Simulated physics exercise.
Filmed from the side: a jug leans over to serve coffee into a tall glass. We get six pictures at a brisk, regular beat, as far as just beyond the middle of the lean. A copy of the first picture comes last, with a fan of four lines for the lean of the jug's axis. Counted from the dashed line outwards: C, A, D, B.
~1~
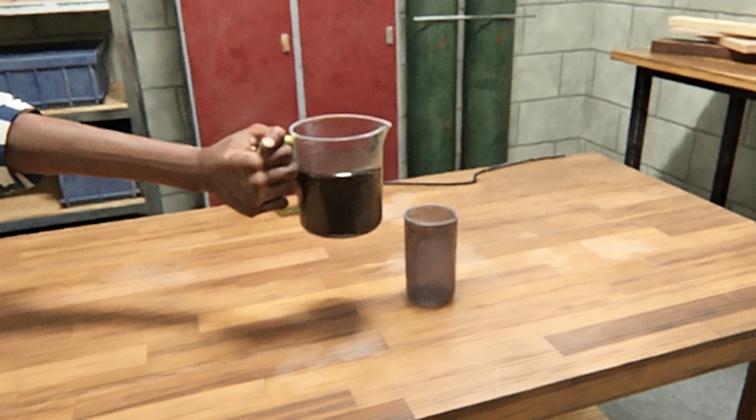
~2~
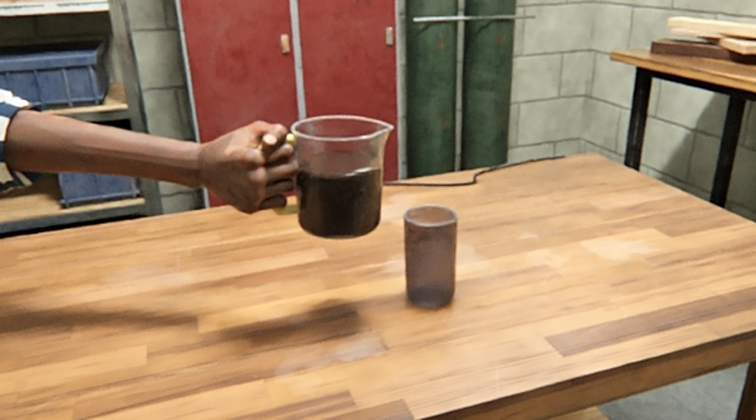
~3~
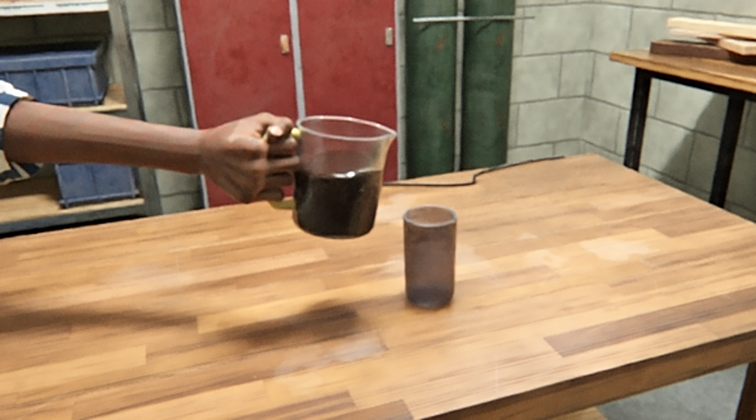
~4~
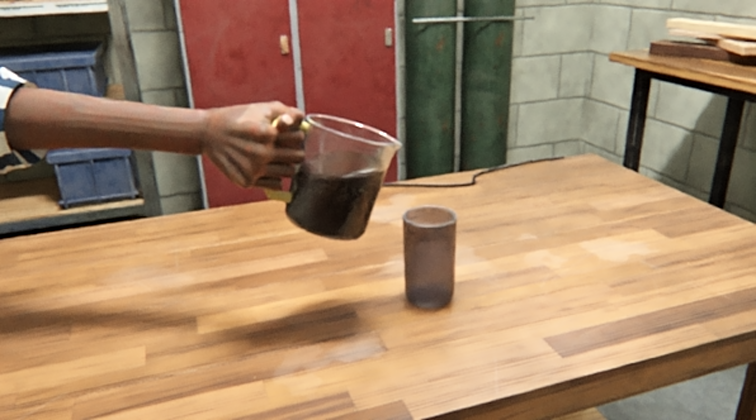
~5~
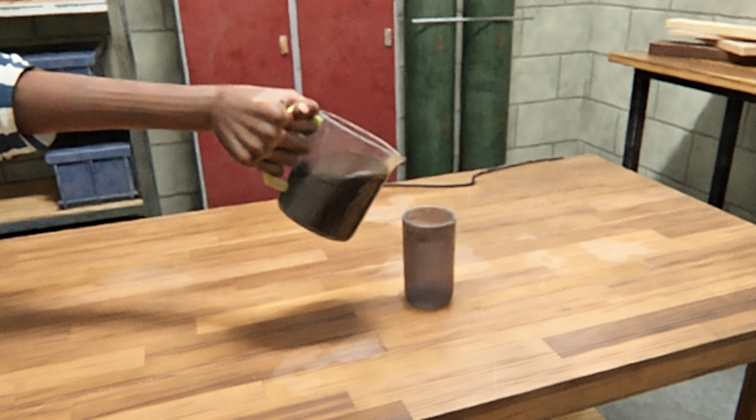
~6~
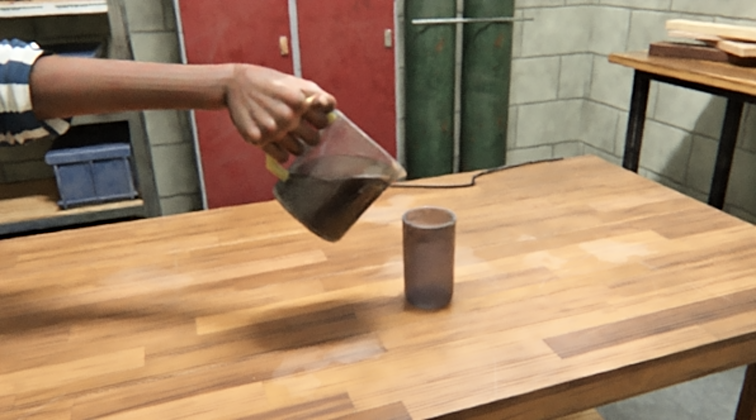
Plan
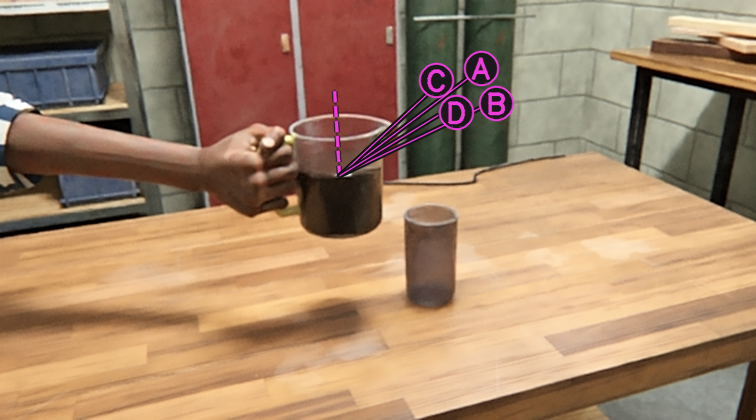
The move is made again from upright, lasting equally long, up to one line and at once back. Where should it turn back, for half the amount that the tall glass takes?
Go for D.
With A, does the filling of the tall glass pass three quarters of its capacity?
No, less.
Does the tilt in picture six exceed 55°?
No, it does not.
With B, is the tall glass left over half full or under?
Over half.
In magenta, A at (467, 78); B at (479, 108); C at (426, 95); D at (438, 115).
If A is chosen, the tall glass ends with about 35 % of what it can hold.
If B is chosen, the tall glass ends with about 67 % of what it can hold.
If C is chosen, the tall glass ends with about 21 % of what it can hold.
If D is chosen, the tall glass ends with about 51 % of what it can hold.
